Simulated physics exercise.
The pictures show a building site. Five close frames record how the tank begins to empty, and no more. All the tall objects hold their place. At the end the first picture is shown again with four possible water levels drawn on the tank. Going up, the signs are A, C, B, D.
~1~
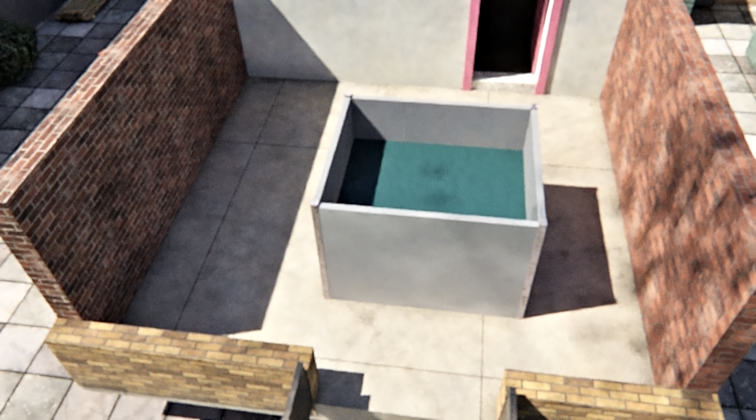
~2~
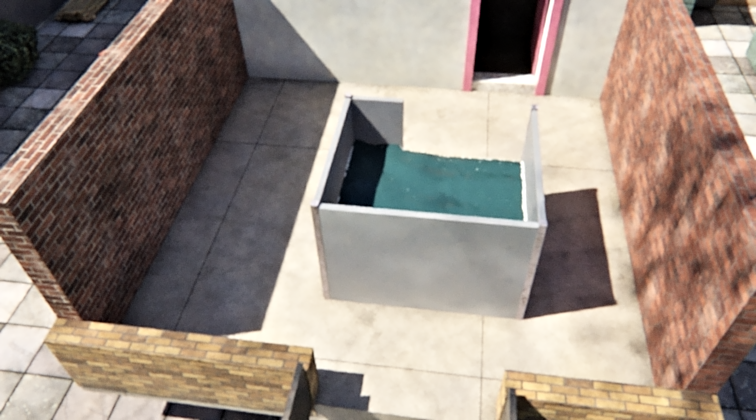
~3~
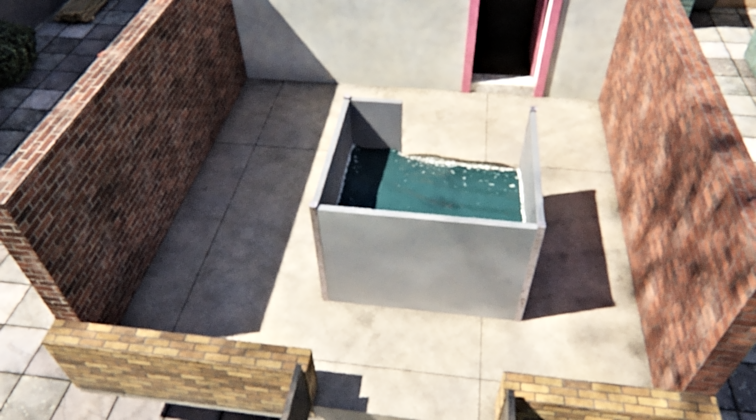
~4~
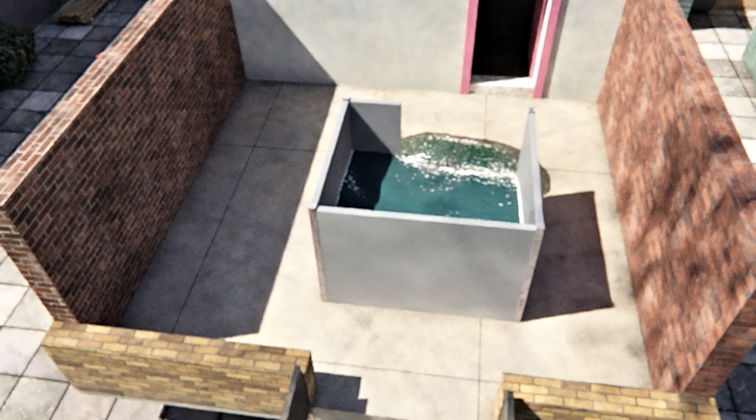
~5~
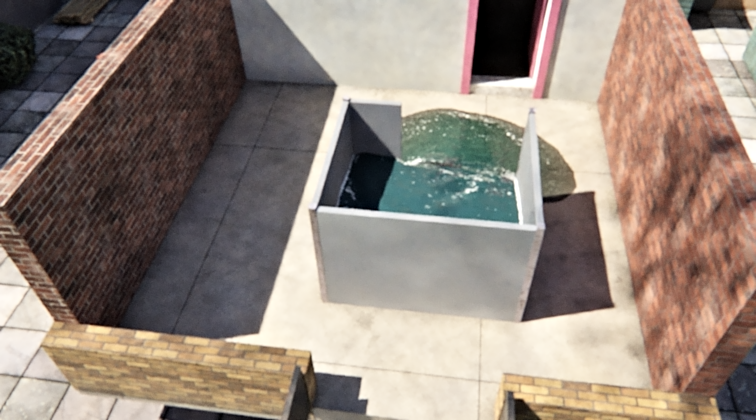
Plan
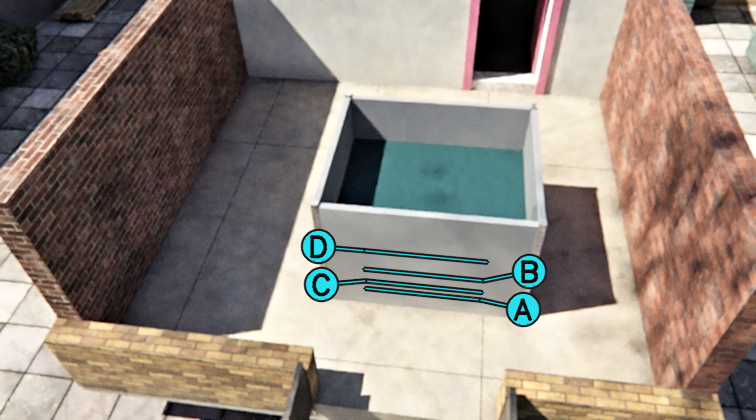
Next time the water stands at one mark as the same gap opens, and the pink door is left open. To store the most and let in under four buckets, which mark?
Level C just does it.
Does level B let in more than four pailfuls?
Yes, it does.
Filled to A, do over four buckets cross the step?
No, not at all.
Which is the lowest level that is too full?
B it is.
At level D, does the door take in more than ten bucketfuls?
Yes.
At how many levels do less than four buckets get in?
Two of them.
In cyan, A at (422, 294); B at (423, 274); C at (422, 286); D at (424, 256); from the bottom up A, C, B, D.
If A is chosen, nothing gets over.
If B is chosen, about 9 bucketfuls get in.
If C is chosen, a bucket or two gets in.
If D is chosen, dozens of bucketfuls pour in.
